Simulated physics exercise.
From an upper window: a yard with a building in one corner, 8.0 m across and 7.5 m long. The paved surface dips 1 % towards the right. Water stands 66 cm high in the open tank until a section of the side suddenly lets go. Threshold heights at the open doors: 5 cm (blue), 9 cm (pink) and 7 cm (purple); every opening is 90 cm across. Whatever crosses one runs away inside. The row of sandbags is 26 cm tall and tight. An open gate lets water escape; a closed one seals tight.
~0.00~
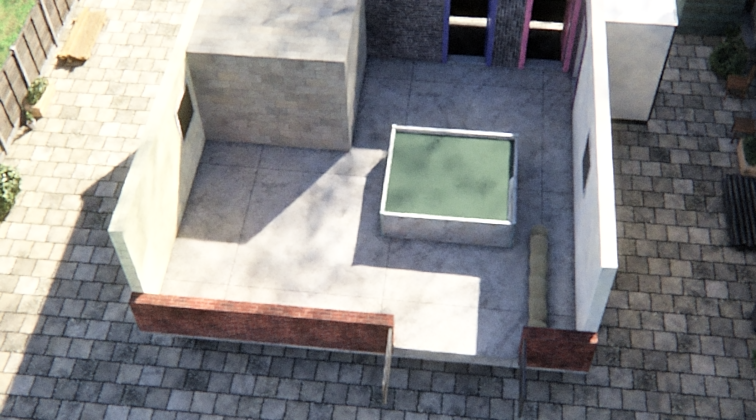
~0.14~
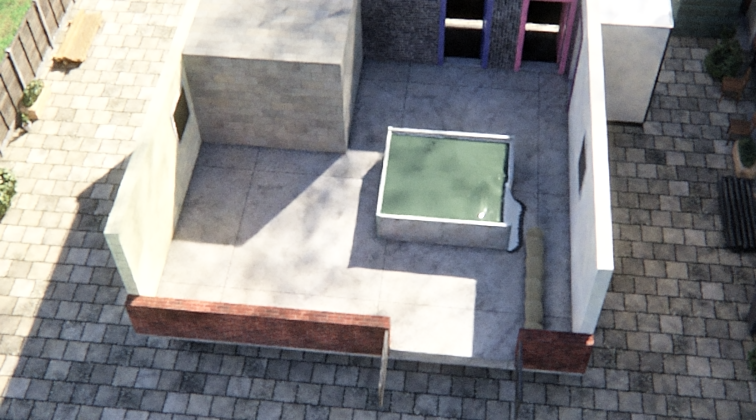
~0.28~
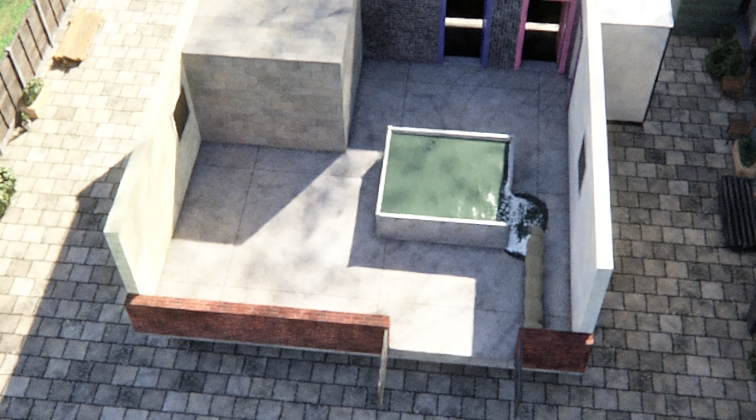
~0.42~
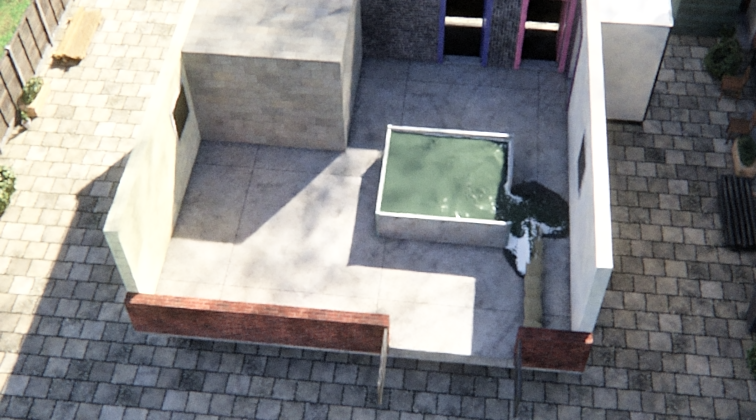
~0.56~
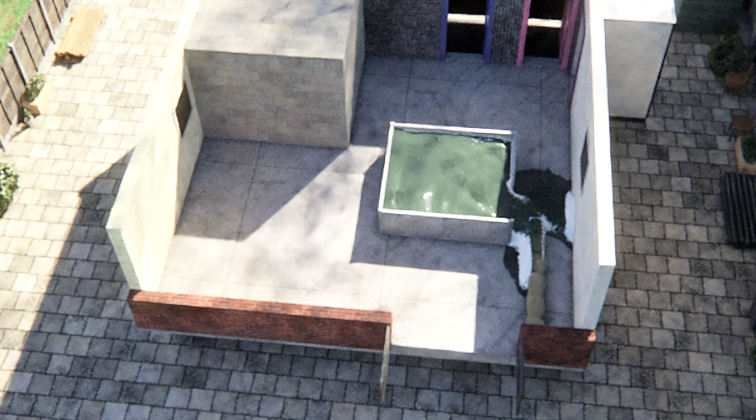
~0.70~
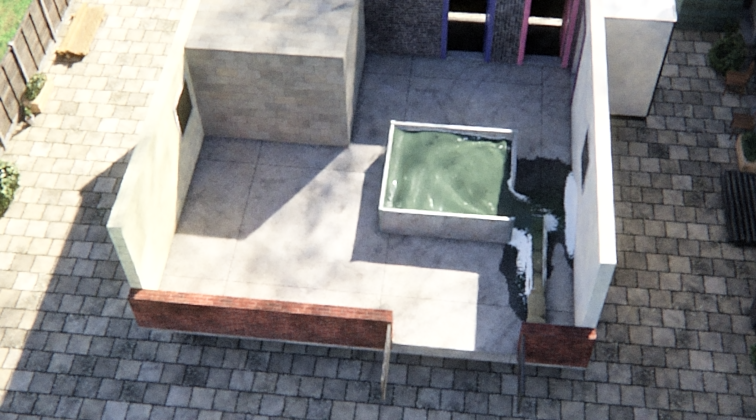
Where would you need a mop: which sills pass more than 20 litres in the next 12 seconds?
Within that time: At the blue door it passes the limit; at the pink door it goes over the limit; at the purple door it exceeds the limit.
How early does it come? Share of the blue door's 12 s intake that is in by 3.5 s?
About 10 per cent.
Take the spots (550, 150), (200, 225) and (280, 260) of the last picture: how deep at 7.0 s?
About 7, 0 and 2 cm.
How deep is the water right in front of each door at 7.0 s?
Depths in cm: Blue 8, pink 15, purple 9.
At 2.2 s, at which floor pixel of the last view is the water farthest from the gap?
At about (570, 69).
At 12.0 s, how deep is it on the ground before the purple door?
About 12.0 cm.
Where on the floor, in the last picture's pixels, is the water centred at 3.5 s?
At about (485, 201).
After 1.4 s water covers 15 % of the floor and is deepest (54 cm) near (527, 234); blue door not reached, pink door not reached, purple door not reached.
After 2.2 s water covers 30 % of the floor and is deepest (48 cm) near (527, 234); blue door not reached, pink door 13 cm at the sill, 0 L in, purple door 5 cm at the sill, 0 L in.
After 3.5 s water covers 40 % of the floor and is deepest (40 cm) near (574, 307); blue door 12 cm at the sill, 8 L in, pink door 22 cm at the sill, 81 L in, purple door 5 cm at the sill, 0 L in.
After 7.0 s water covers 65 % of the floor and is deepest (21 cm) near (527, 234); blue door 8 cm at the sill, 52 L in, pink door 15 cm at the sill, 184 L in, purple door 9 cm at the sill, 26 L in.
After 12.0 s water covers 90 % of the floor and is deepest (12 cm) near (575, 348); blue door 7 cm at the sill, 74 L in, pink door 12 cm at the sill, 229 L in, purple door 12 cm at the sill, 84 L in.
